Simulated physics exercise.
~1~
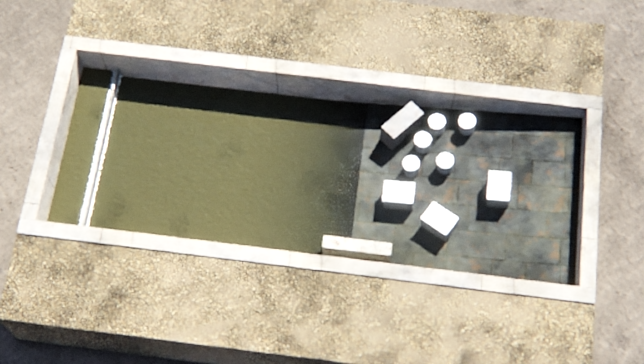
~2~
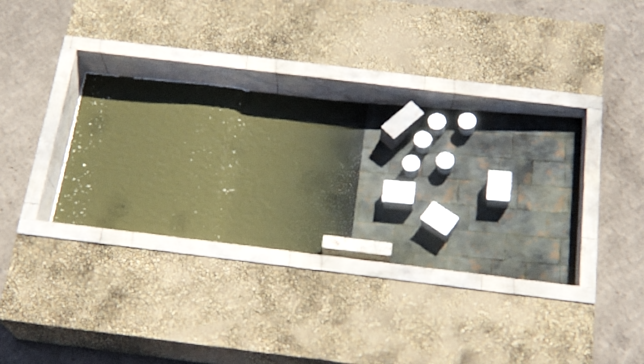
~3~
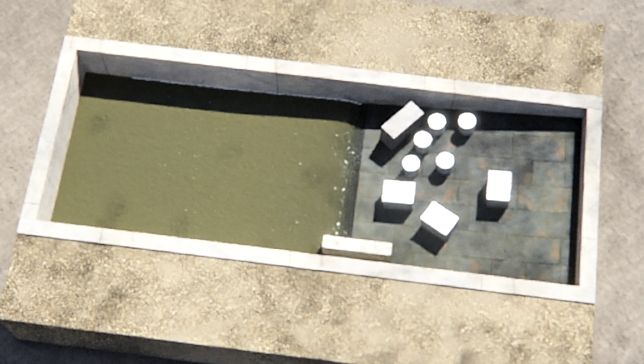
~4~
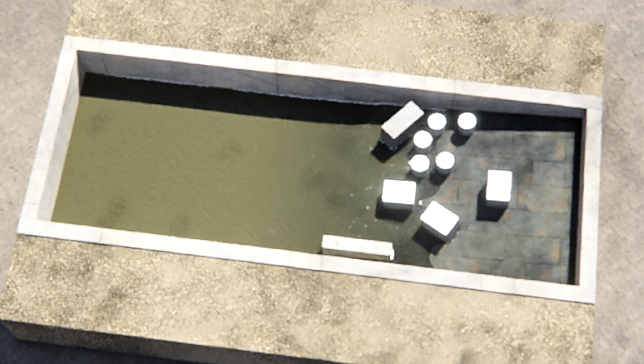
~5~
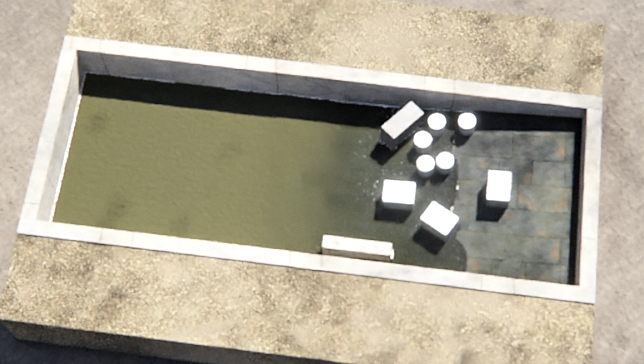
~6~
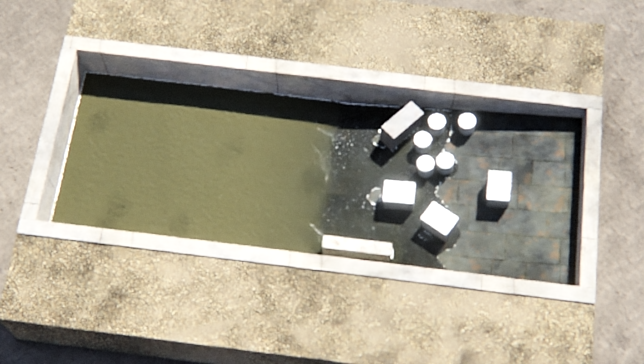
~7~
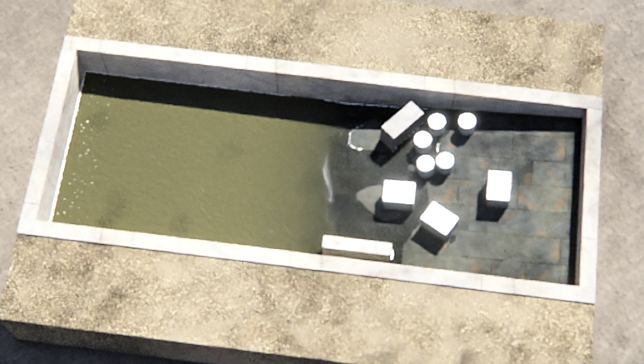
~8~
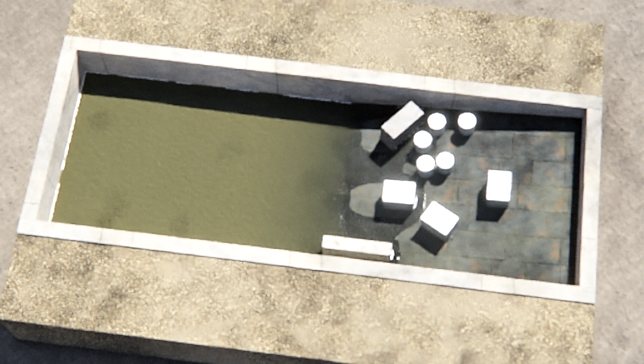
Murky green water lies in the left part of a long, pale-walled basin, seen from high above, with a narrow white barrier standing across it near the left end. White boxes and round white pails sit on the dark paved floor to the right, and a low white block lies by the near wall. The barrier is gone next, and a line of flecks and foam travels right to the water's edge. The water spreads among the boxes and pails, nudging one pail slightly right against its neighbour. It then draws back left, leaving the things standing on the wet floor.
